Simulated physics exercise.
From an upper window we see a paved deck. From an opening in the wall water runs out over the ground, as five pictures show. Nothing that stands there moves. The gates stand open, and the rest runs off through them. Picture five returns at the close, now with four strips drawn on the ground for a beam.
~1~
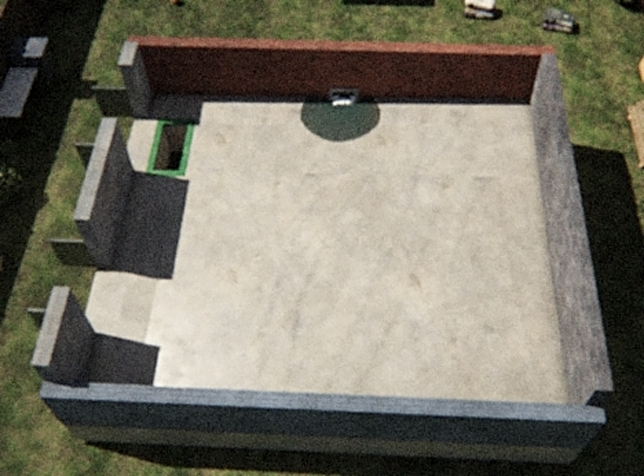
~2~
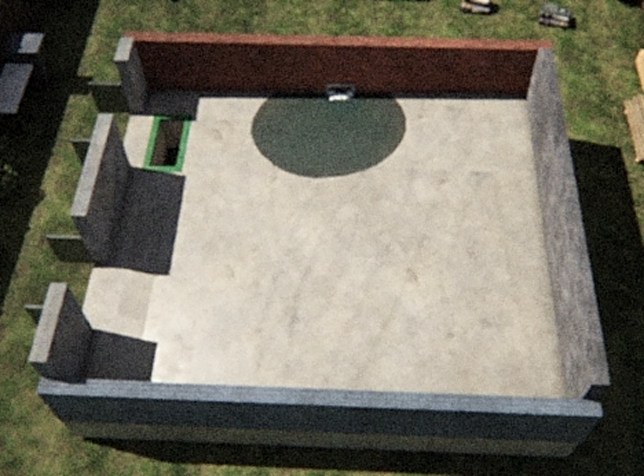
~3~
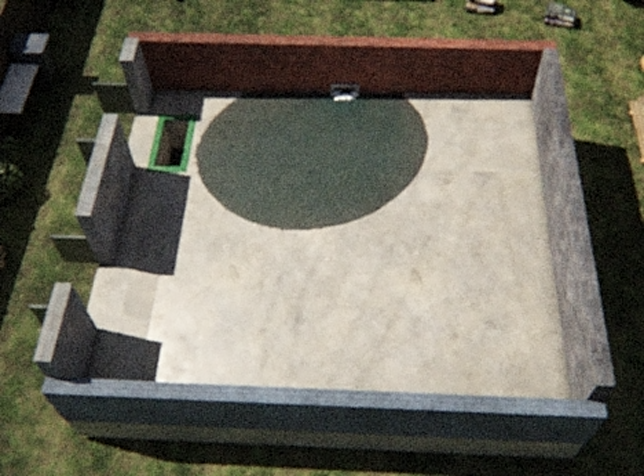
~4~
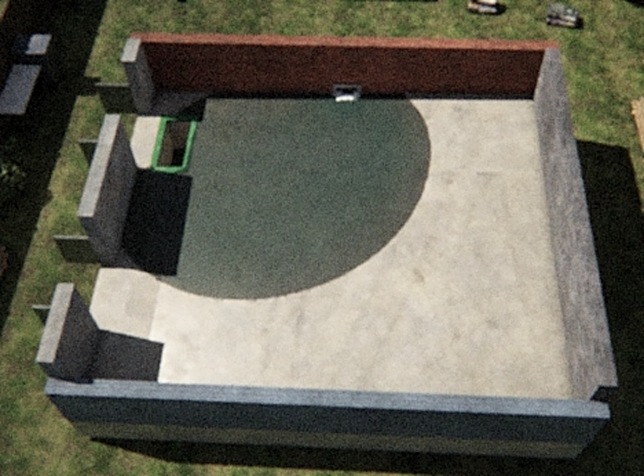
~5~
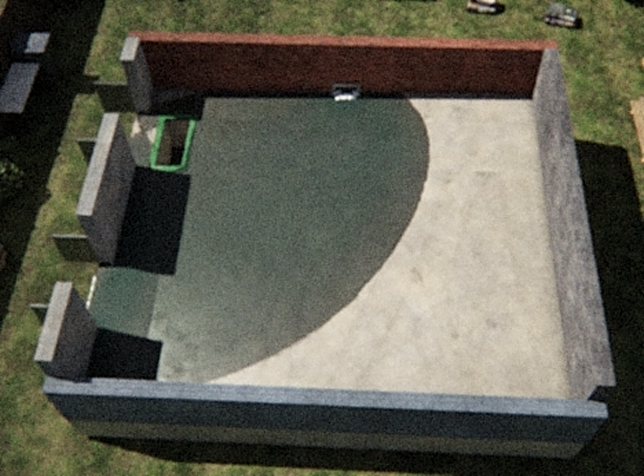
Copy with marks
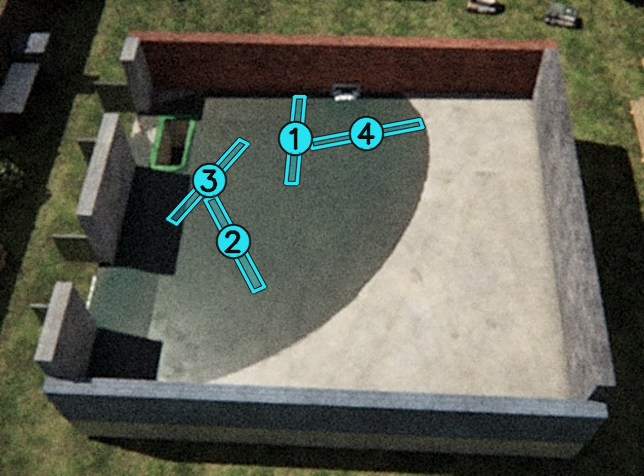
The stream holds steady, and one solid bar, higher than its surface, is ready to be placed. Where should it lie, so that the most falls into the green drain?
Use position 4.
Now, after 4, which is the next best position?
The answer is 2.
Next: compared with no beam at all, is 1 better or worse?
Worse.
On the marked copy, 1 from (291, 183) to (299, 96); 2 from (210, 197) to (259, 289); 3 from (172, 221) to (243, 141); 4 from (311, 144) to (421, 123).
Choosing 1, about 4 % of the stream runs into the green drain, about 96 % out by the gates.
Choosing 2, about 34 % of the stream runs into the green drain, about 65 % out by the gates.
Choosing 3, about 13 % of the stream runs into the green drain, about 87 % out by the gates.
Choosing 4, about 49 % of the stream runs into the green drain, about 50 % out by the gates.
